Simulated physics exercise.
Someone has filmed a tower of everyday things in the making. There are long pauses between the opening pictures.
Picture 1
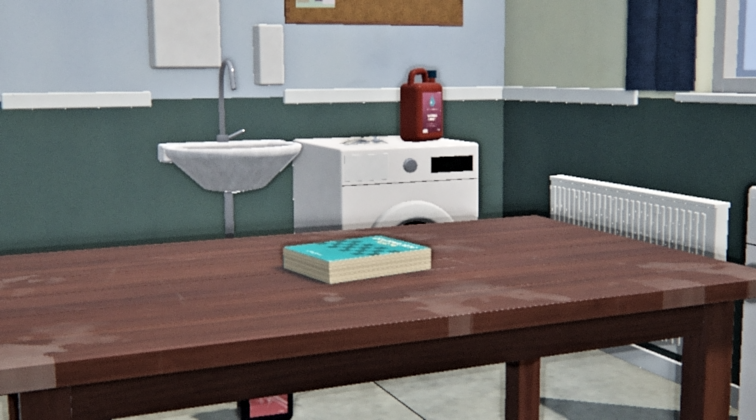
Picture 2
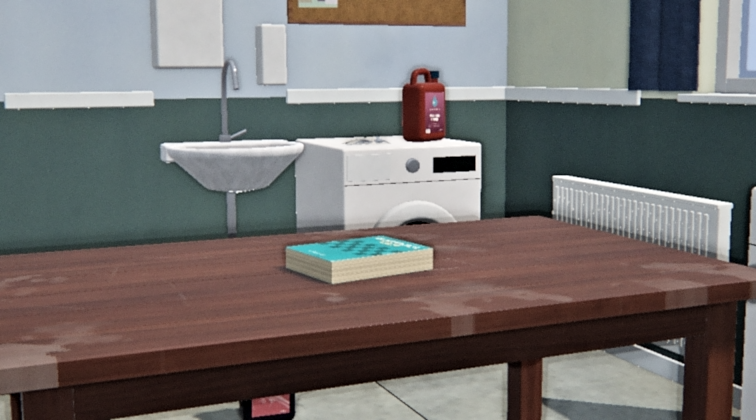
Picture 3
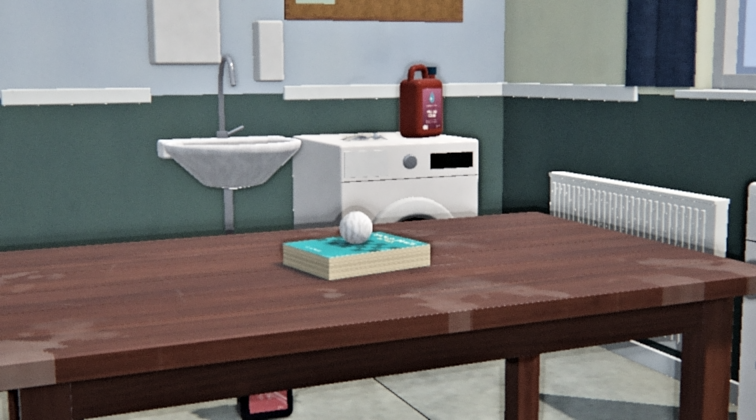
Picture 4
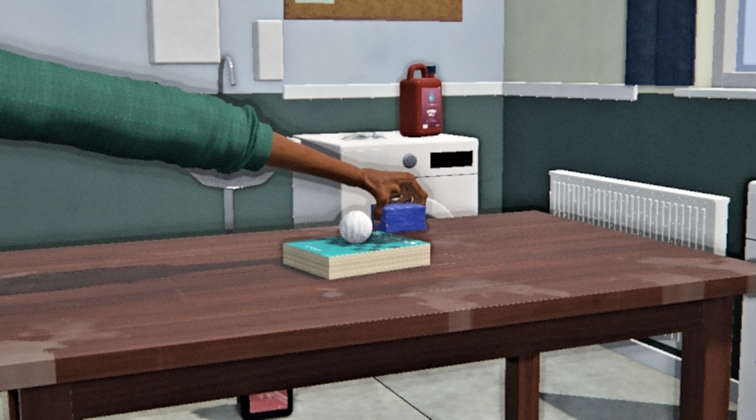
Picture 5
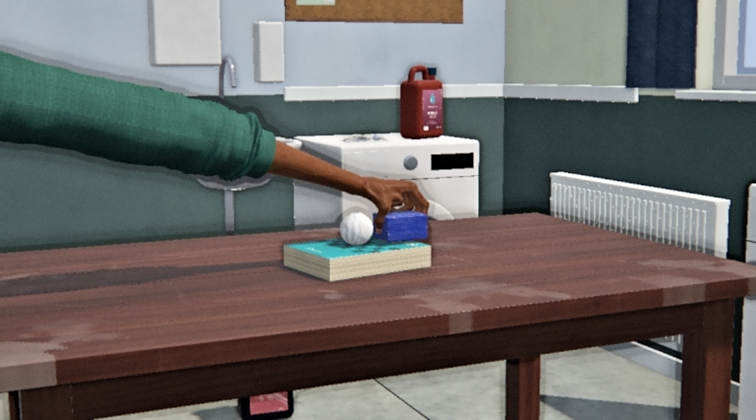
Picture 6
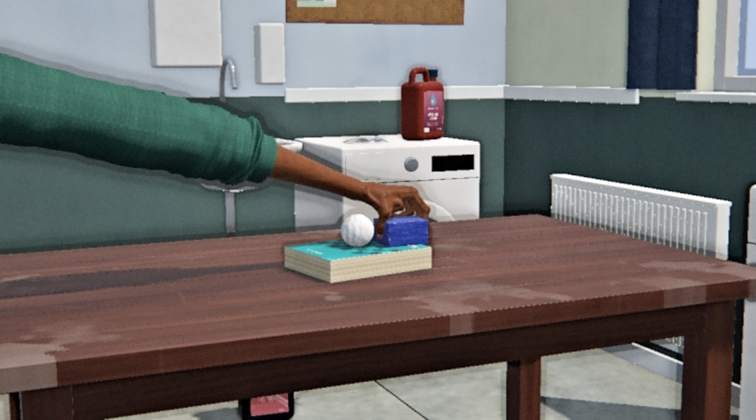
On a wooden table, a hand lowers a blue block beside a white ball on a book.
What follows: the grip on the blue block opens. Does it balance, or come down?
In the end the pile stays up.
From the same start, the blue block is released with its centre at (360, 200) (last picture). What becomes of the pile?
Then it loses its balance.
Then, 0.60 s later than the last frame, all is still.
Then, 1.50 s later than the last frame, blue block resting near (401, 231).
When it is over, all 3 as before. End places, in pixels of the last picture, blue block near (401, 231). The pile holds.
